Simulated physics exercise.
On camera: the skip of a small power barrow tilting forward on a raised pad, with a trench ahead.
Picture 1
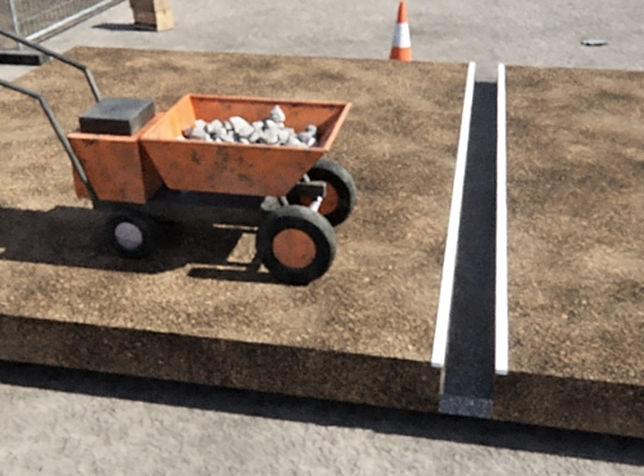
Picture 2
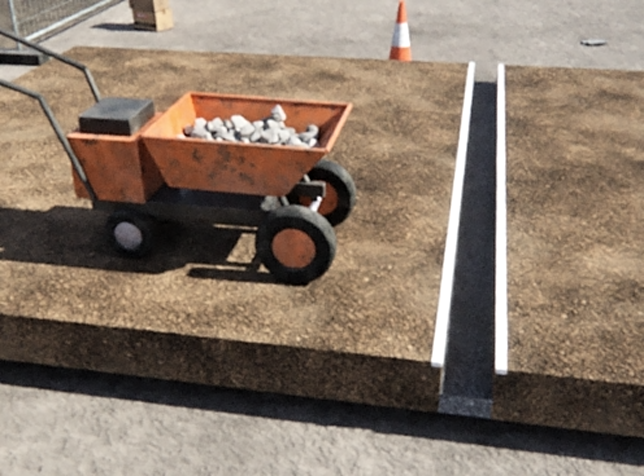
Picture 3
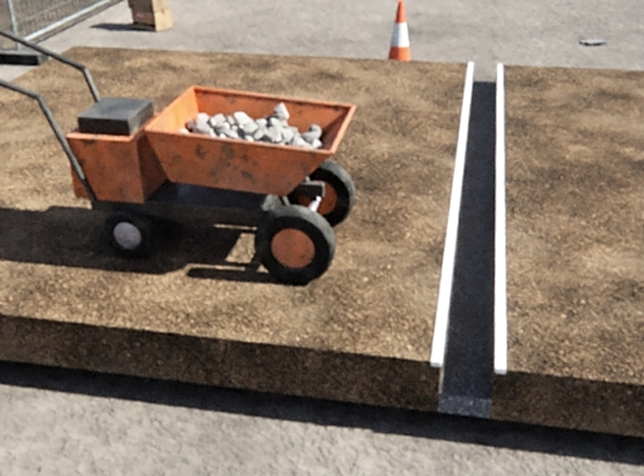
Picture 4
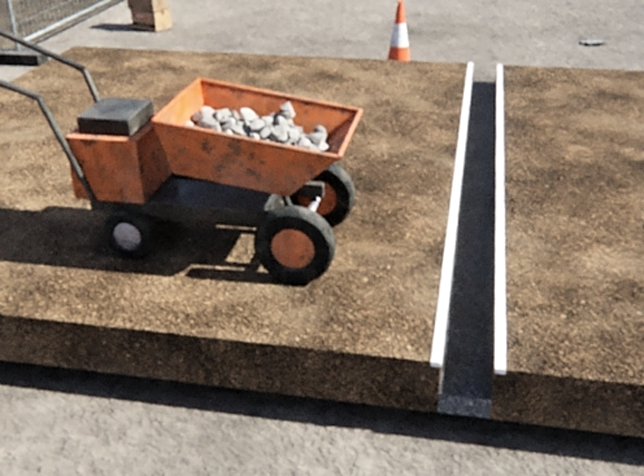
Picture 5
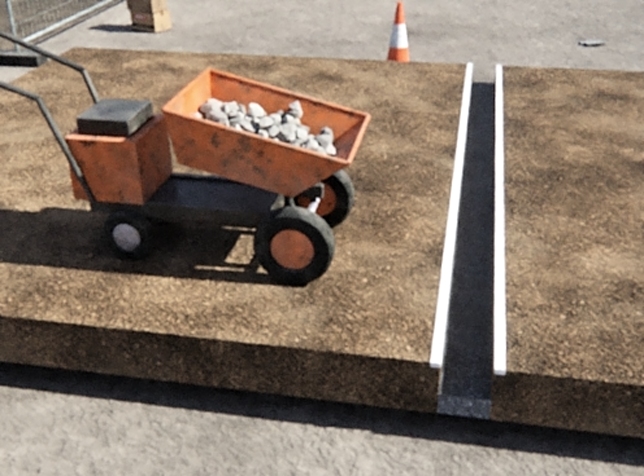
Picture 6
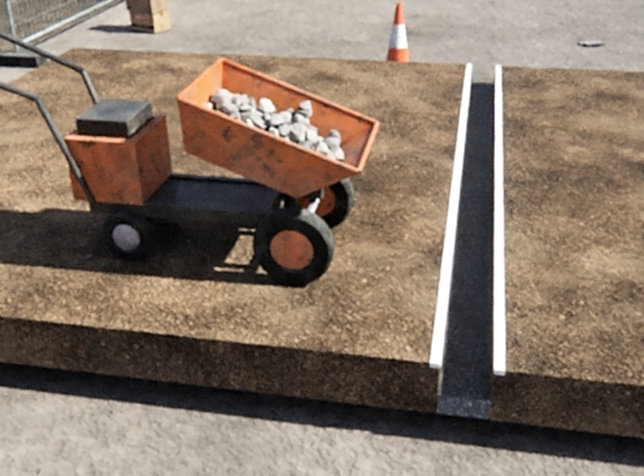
On a raised dirt pad beside a narrow trench, a small orange barrow stood still while its skip, loaded with broken grey stones, slowly tilted forward to the right, its back end lifting clearly.
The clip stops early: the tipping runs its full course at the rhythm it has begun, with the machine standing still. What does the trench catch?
Between the edges lies over half of the load.
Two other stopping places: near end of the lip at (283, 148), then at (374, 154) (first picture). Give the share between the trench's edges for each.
Roughly 30 per cent, and 60 per cent.
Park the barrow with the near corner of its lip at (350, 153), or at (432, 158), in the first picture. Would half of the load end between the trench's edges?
The first try: Over half. The second: Below a half.
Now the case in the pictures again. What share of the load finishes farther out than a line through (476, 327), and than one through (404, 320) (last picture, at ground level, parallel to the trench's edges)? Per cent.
Near 30 % and 90 %.
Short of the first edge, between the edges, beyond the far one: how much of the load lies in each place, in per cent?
About: Short 30, between 70, beyond 5 per cent.
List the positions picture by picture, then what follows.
The first picture shows lip of the skip at (325, 151), level; top of the load at (245, 132), broken stones; first edge of the trench at (442, 321); far edge at (502, 327), the trench under half as wide as the skip, and about as deep as wide.
The second picture shows lip of the skip at (326, 152), level; top of the load at (246, 131).
The third picture shows lip of the skip at (331, 154), tipped barely; top of the load at (249, 129).
The fourth picture shows lip of the skip at (338, 158), tipped a little; top of the load at (230, 130).
The fifth picture shows lip of the skip at (348, 164), tipped a little; top of the load at (228, 122).
The sixth picture shows lip of the skip at (358, 172), tipped clearly; top of the load at (238, 115); first edge of the trench at (440, 322); far edge at (499, 328).
Soon, skip tipped steeply; all in the skip.
A while on, skip tipped right over; most in the skip; about a quarter short of the trench; a stray few in or heaped over the trench; a stray few falling.
Towards the end, skip tipped right over; a small part in the skip; about a third short of the trench; about two thirds in or heaped over the trench; a stray few beyond it.
Finally, skip tipped right over; about a quarter short of the trench; about two thirds in or heaped over the trench; a small part beyond it.
